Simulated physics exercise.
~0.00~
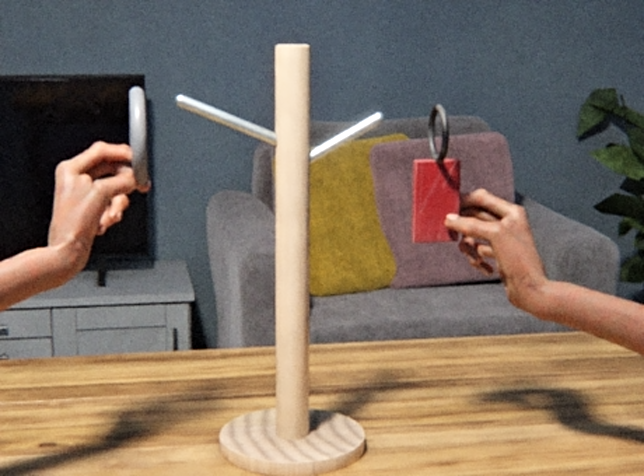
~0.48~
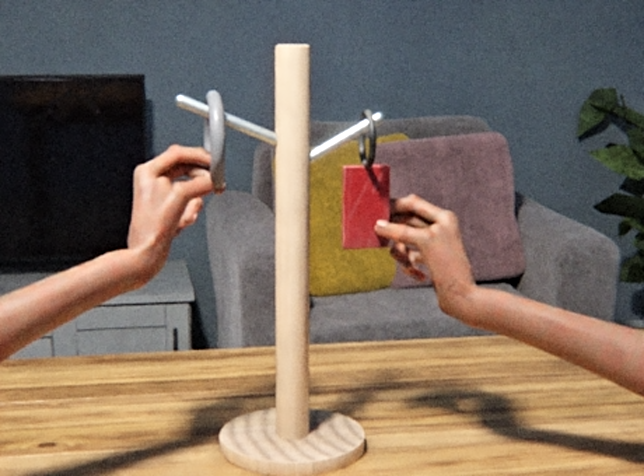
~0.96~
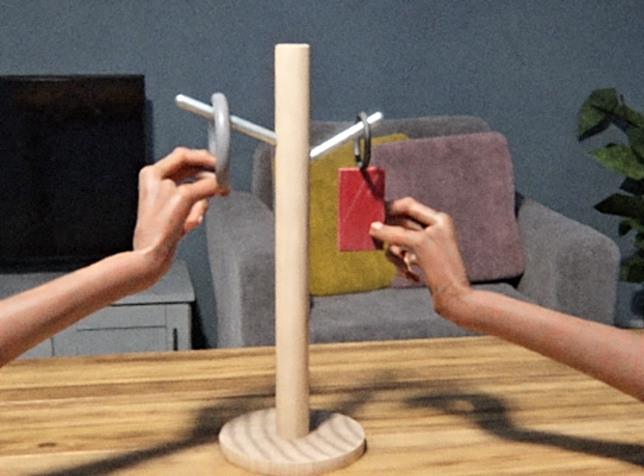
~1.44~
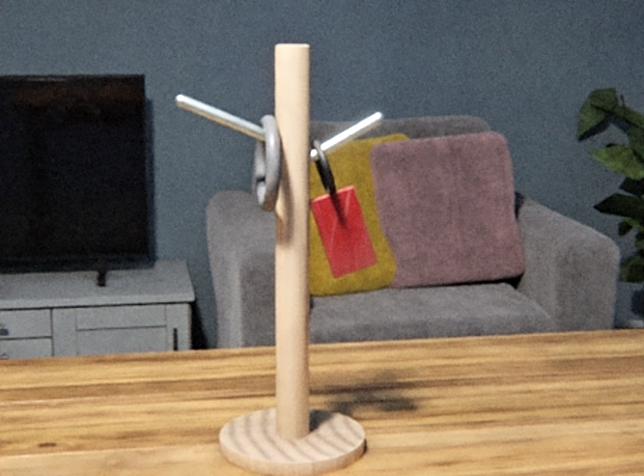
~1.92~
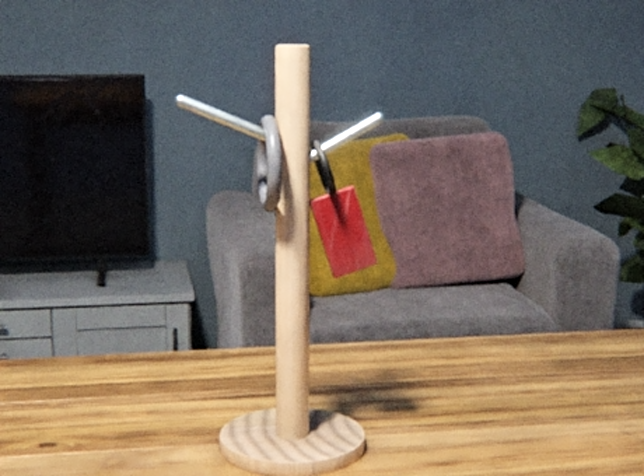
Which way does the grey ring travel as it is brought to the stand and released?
The grey ring moves to the right, toward the wooden post, and ends up hanging on the left peg.
